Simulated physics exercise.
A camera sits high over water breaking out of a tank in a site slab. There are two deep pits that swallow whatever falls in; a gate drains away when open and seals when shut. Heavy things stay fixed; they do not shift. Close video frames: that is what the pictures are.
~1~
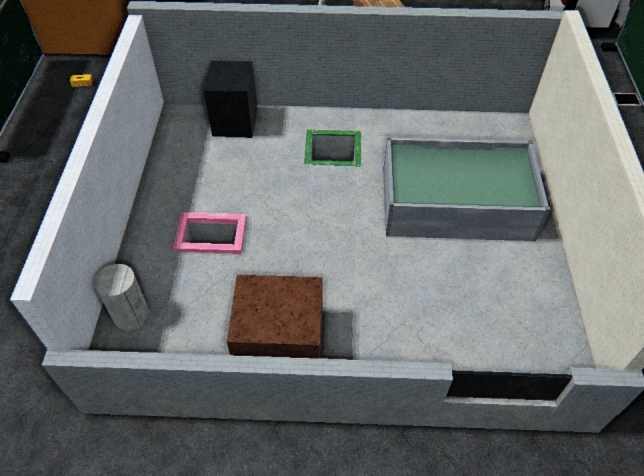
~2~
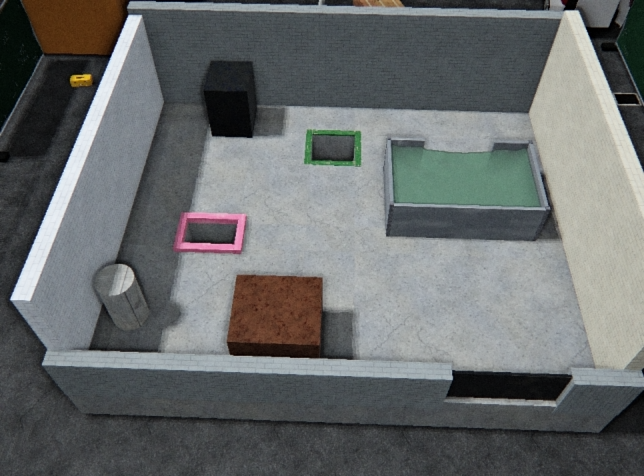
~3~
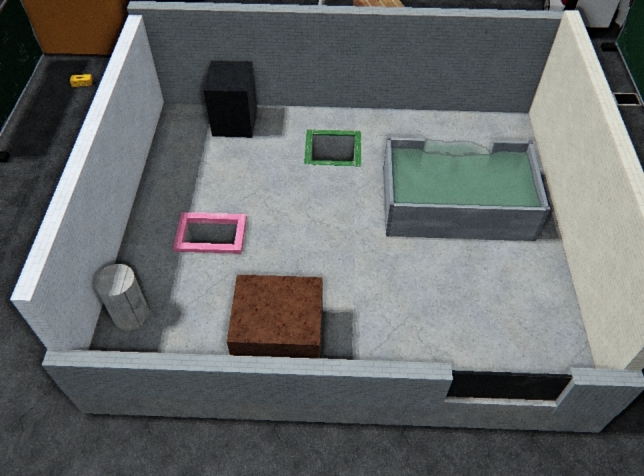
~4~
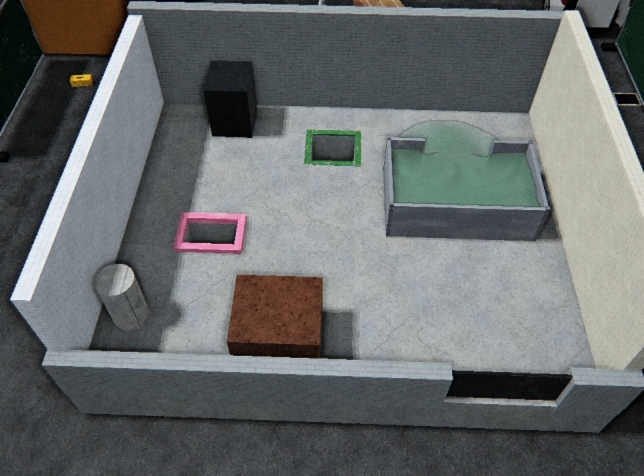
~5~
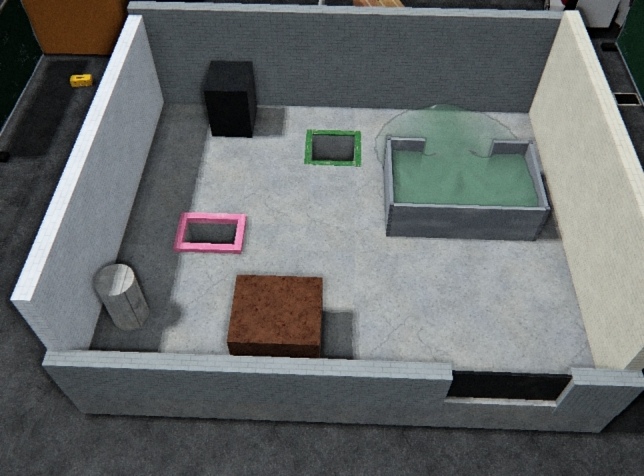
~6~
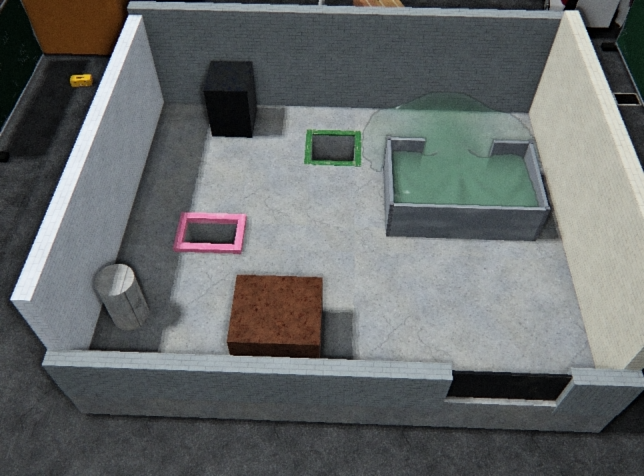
The footage shows a walled gray enclosure with a tank of greenish water at right, as a gap opens in the tank's far side and water pours out, spreading in a rounded sheet across the floor toward the back wall.
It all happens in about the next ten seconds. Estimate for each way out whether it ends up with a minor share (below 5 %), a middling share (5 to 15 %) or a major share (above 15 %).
The gate carries off next to nothing - beneath five per cent, the green pit carries off plenty - exceeding fifteen per cent, the pink pit carries off next to nothing - beneath five per cent.
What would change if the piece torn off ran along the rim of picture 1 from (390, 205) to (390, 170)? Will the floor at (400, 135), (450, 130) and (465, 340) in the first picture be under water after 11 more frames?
Taking them in order, I'd say not reached, not reached and not reached.
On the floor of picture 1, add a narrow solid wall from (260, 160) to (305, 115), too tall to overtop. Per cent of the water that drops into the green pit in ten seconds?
Green: 30 %.
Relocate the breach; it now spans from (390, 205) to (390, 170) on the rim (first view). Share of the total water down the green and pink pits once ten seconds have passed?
Near enough: Green 4 percent, pink 8 percent.
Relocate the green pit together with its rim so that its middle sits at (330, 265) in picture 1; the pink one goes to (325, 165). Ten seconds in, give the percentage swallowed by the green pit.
Result - green pit: 6 %.
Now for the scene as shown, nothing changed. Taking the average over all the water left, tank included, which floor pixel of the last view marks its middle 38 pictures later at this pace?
Near (404, 195) in the last view.
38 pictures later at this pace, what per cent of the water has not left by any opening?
Some 88 per cent.
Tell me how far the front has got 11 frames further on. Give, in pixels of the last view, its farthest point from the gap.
My estimate: Roughly (207, 108).
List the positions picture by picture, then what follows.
The first frame shows still water in the tank at (463, 175).
In the second frame, water pours out on the tank's far side and has run to a hidden place.
In the third frame, water pours out on the tank's far side and has run to a hidden place.
In the fourth frame, the front is at (465, 126), out from the gap on the tank's far side.
In the fifth frame, the front is at (475, 112), out from the gap on the tank's far side.
In the sixth frame, the front is at (504, 113), out from the gap on the tank's far side.
A moment on, water covers 15 % of the floor; the gate 0 %, the green pit 0 %, the pink pit 0 %.
Next, water covers 20 % of the floor; the gate 0 %, the green pit 2 %, the pink pit 0 %.
Then, water covers 40 % of the floor; the gate 0 %, the green pit 6 %, the pink pit 0 %.
Later, water covers 75 % of the floor; the gate 0 %, the green pit 13 %, the pink pit 0 %.
In the end, water covers 95 % of the floor; the gate 0 %, the green pit 19 %, the pink pit 0 %.
